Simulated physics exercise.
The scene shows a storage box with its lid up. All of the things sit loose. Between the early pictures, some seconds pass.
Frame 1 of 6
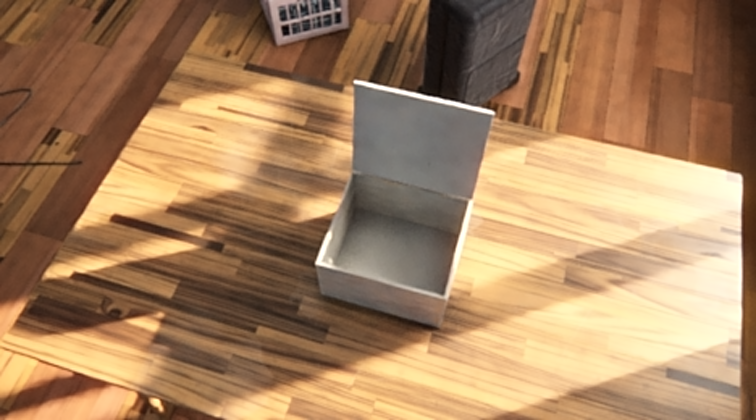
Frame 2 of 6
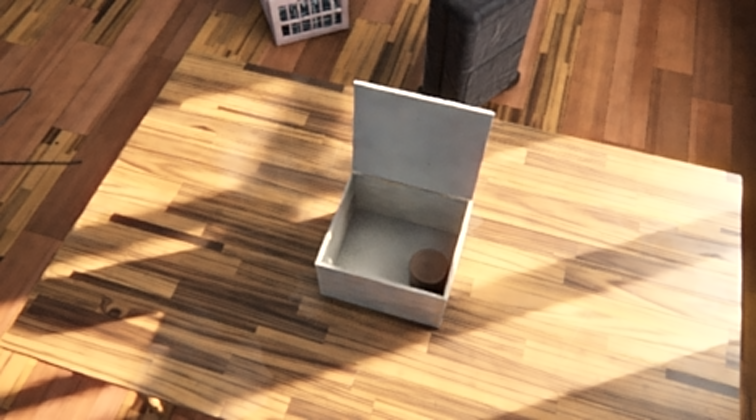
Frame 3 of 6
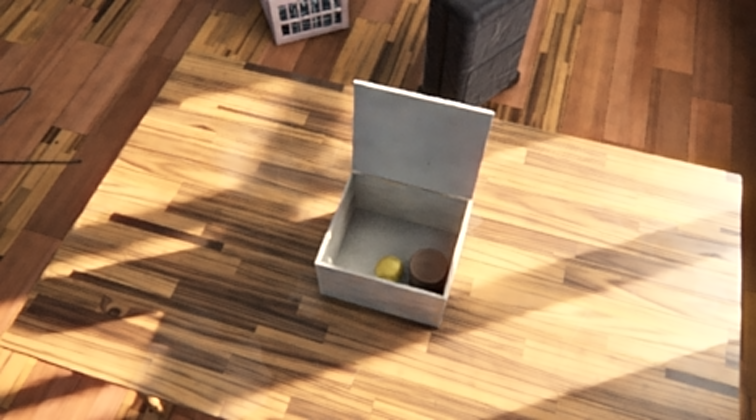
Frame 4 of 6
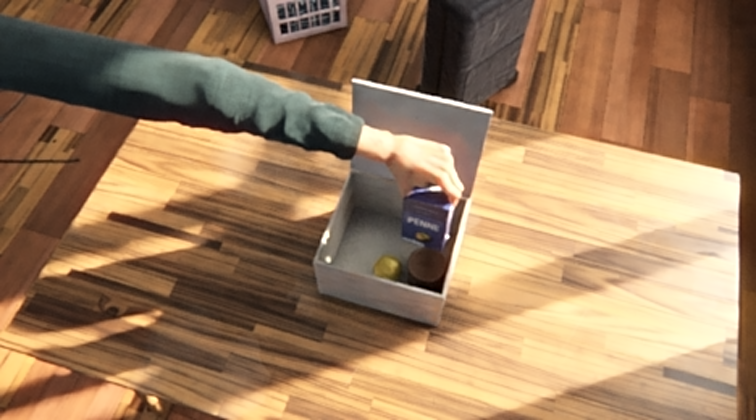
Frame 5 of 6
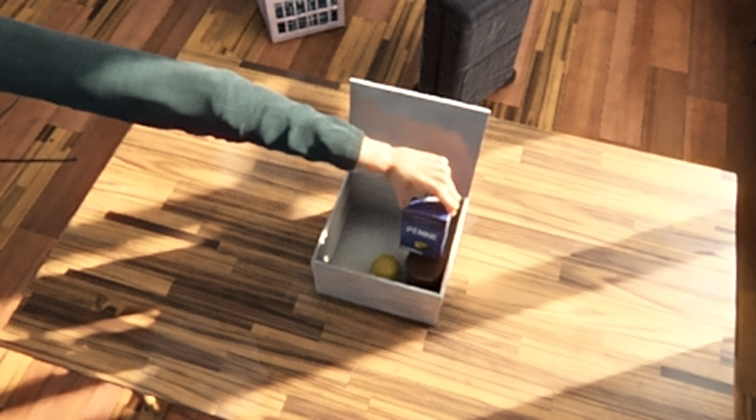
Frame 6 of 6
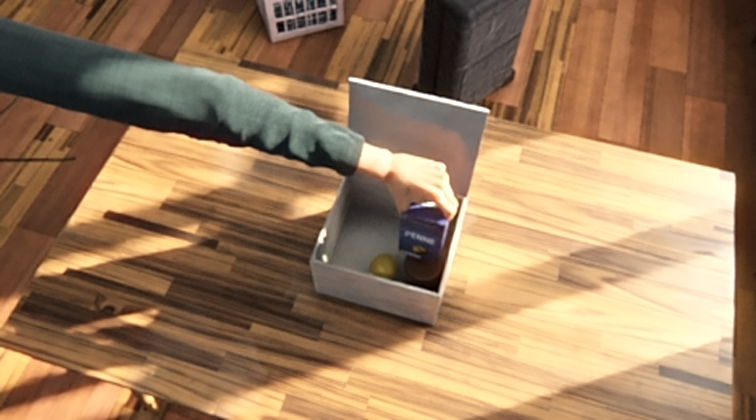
An arm in a dark green sleeve reaches from the left over an open white box on a sunlit wooden table, seen from above. The box first sits empty, then holds a brown tin at its front right and a small yellow object beside it, with a dark case behind the table. The hand lowers a blue penne carton behind the tin, while the view shifts very slightly.
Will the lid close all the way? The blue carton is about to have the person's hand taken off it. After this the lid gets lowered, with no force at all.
No.
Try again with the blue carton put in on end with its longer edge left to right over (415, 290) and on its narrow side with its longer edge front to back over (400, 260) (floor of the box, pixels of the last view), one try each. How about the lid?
In the first case it gets propped open; in the second case it comes fully down.
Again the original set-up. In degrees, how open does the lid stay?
Some 50° above the rim.
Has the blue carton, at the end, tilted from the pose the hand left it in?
At the finish the blue carton holds its orientation.
Then, 1.10 s on from there, lid starting down.
Then, 1.40 s on from there, lid 73° above the rim.
Then, 1.60 s on from there, lid 57° above the rim.
In the end, lid 52° above the rim; all 3 unmoved. At the end, from the last picture's camera, blue carton near (424, 230).
